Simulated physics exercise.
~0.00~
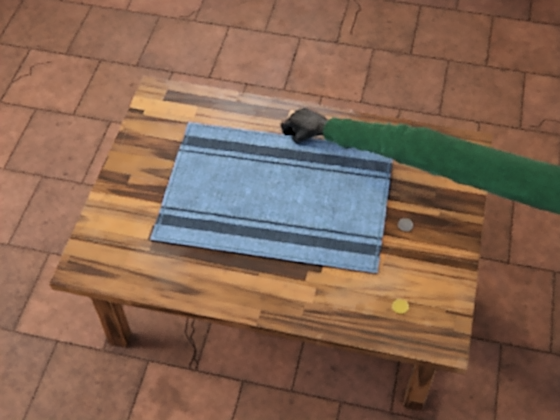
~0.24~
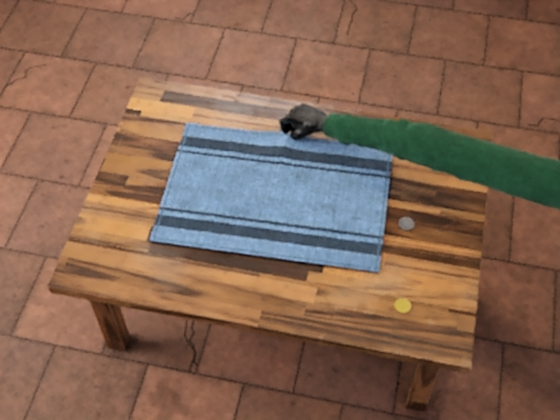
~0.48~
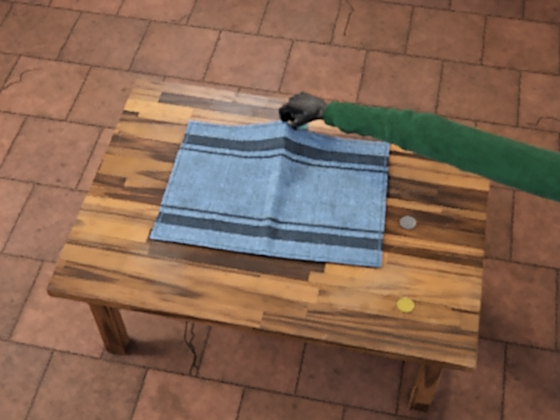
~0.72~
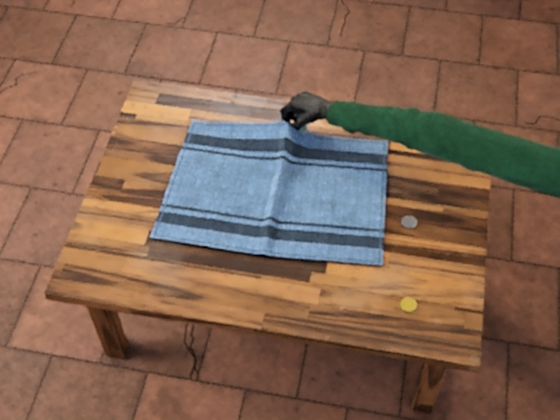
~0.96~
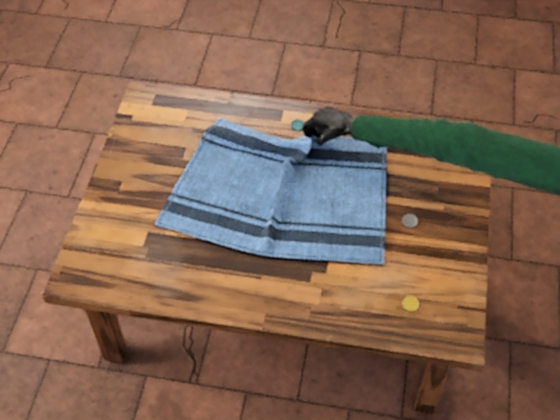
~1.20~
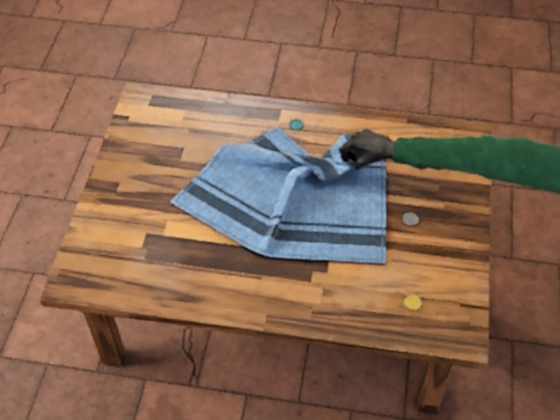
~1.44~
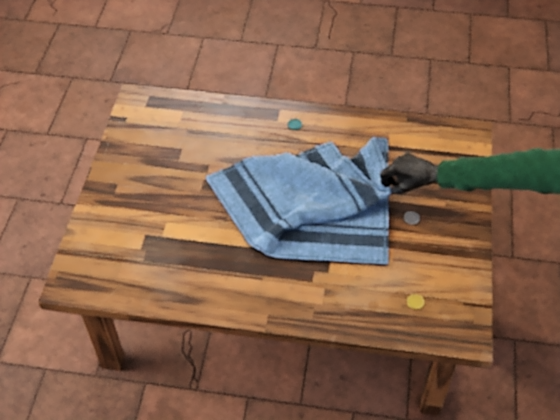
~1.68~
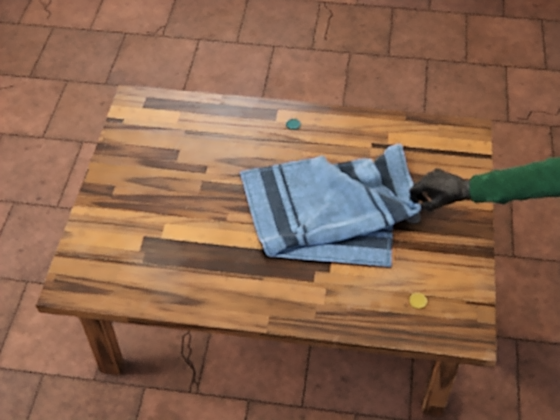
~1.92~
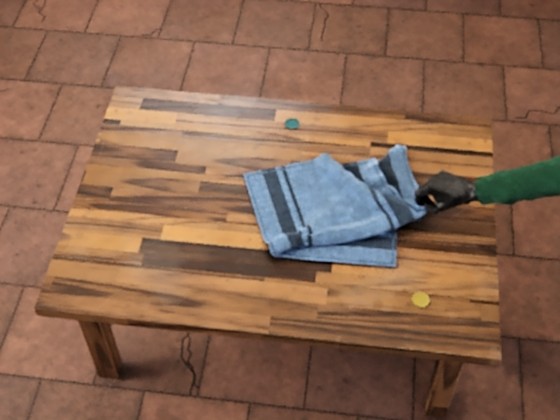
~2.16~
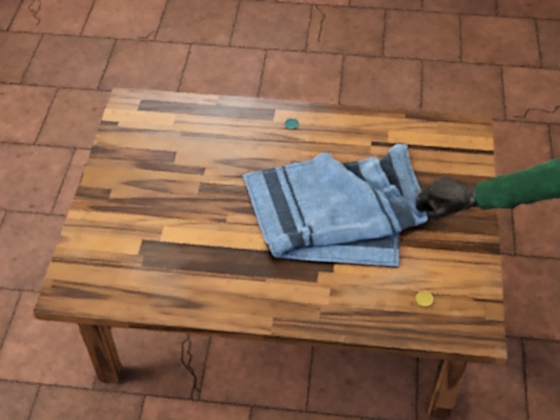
A green-sleeved arm with a dark gloved hand reaches in from the right over a striped wooden table on a reddish tiled floor, seen from above at an angle. A blue tea towel with dark stripes lies flat on it, with a grey button and a yellow disc to its right. The hand pinches the towel's far edge, lifts it slightly and draws it rightward, uncovering a teal button behind. The cloth folds and bunches as it slides over the grey button. Finally it rests crumpled at the right, hiding the grey button, while the teal button and yellow disc remain visible.
